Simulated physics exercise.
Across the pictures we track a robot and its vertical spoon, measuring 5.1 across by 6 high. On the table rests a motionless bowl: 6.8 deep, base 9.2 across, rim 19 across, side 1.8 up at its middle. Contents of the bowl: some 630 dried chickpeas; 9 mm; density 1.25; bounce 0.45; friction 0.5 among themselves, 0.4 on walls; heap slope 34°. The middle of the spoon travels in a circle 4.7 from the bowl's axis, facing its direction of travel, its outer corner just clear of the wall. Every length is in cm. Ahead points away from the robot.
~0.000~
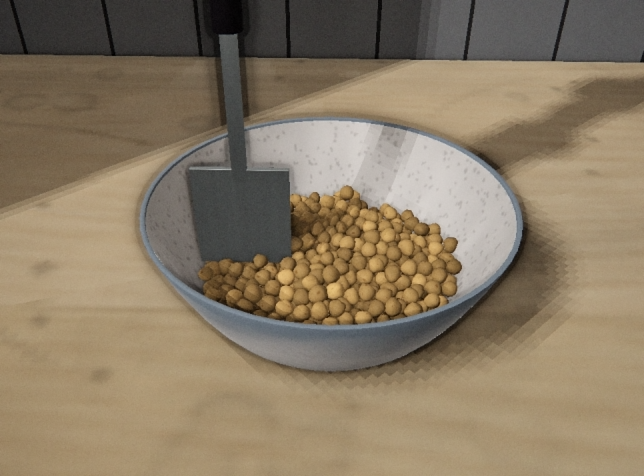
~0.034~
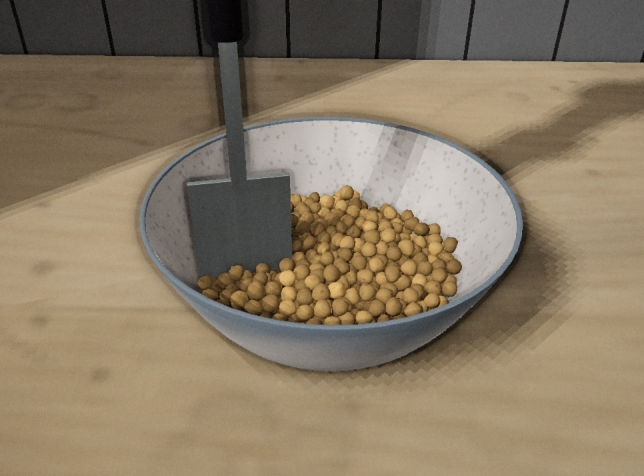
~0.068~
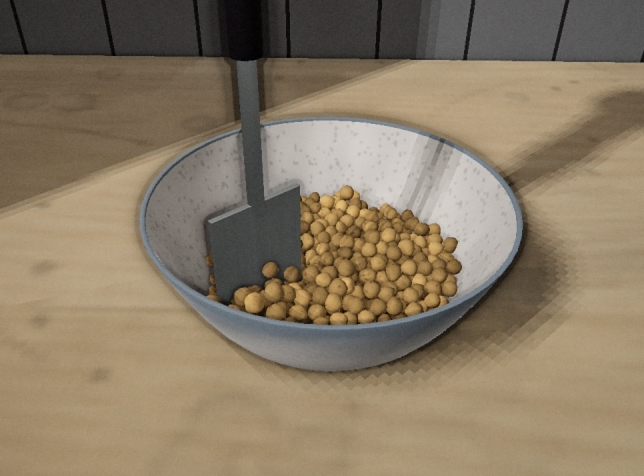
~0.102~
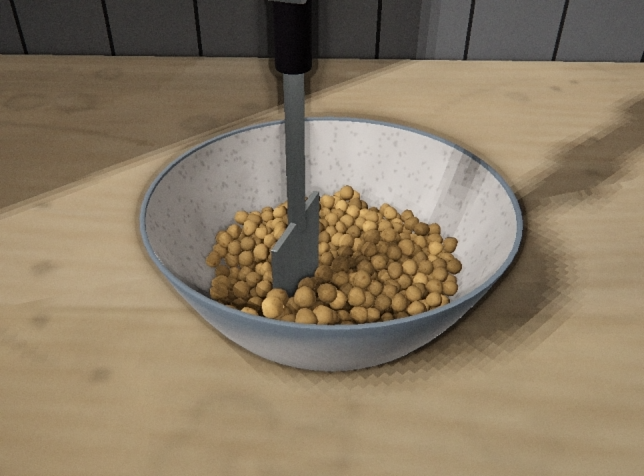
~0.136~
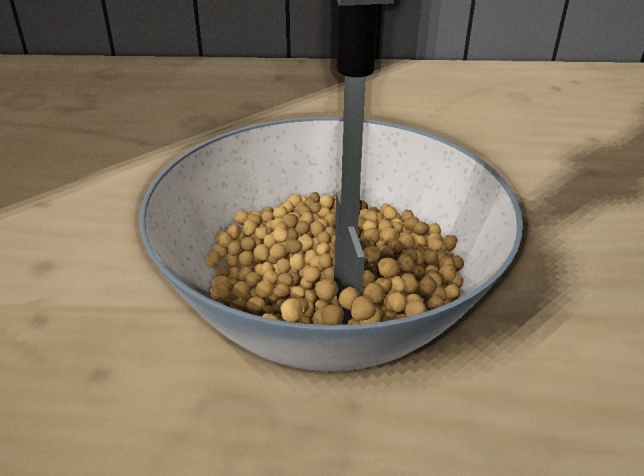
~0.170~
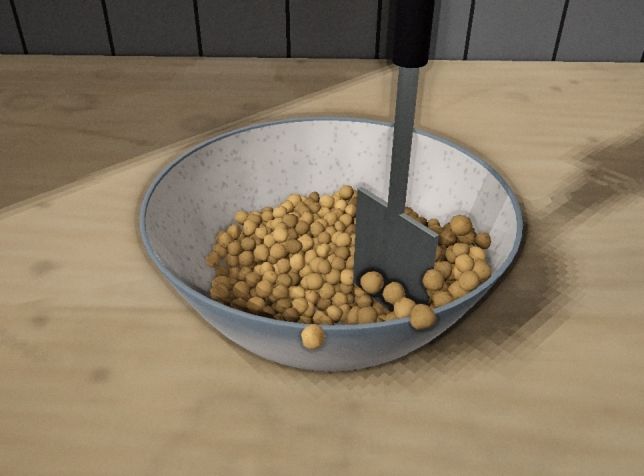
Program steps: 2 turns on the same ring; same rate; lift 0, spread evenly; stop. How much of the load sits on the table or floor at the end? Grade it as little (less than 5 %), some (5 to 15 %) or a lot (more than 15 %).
Grade: A lot, more than 15 %.
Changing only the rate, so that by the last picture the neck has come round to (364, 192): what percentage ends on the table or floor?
Around 20 in a hundred.
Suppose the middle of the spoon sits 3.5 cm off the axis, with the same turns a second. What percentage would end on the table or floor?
That would give close to 15 per cent.
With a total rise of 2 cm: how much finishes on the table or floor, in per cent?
Roughly 10 per cent.
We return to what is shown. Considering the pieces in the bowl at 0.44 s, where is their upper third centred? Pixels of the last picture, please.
Look near (222, 242) for its middle.
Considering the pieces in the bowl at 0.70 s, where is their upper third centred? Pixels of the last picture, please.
The centre is roughly (377, 212).
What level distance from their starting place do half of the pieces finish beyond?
Level distance: About 8 cm.
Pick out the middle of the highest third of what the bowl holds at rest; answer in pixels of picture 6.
Looks like roughly (294, 274) to me.
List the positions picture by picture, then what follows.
In the first frame, spoon neck at (237, 142), 0° round; upper third of the load around (337, 259), from x 205 to 455, top at y 195; 627 in the bowl.
In the second frame, spoon neck at (237, 152), 13° round; upper third of the load around (334, 261), from x 205 to 455, top at y 195.
In the third frame, spoon neck at (254, 174), 41° round; upper third of the load around (334, 264), from x 210 to 455, top at y 195.
In the fourth frame, spoon neck at (296, 190), 71° round; upper third of the load around (342, 264), from x 215 to 455, top at y 195.
In the fifth frame, spoon neck at (351, 193), 100° round; upper third of the load around (370, 264), from x 215 to 455, top at y 195.
In the sixth frame, spoon neck at (399, 182), 130° round; upper third of the load around (408, 252), from x 215 to 480, top at y 195; 625 in the bowl, 2 in flight or on the tool.
By 0.44 s, 359° round, highest piece 10 above the table; 536 in the bowl, 48 on the table or floor, 43 in flight or on the tool.
By 0.70 s, 228° round, highest piece 10 above the table; 472 in the bowl, 132 on the table or floor, 23 in flight or on the tool.
By 1.03 s, 0° round, highest piece 5 above the table; 453 in the bowl, 173 on the table or floor, 1 in flight or on the tool.
By 1.73 s, 0° round, highest piece 5 above the table; 453 in the bowl, 174 on the table or floor.
Final count, 453 in the bowl, 174 on the table or floor. That is 28 % on the table or floor.
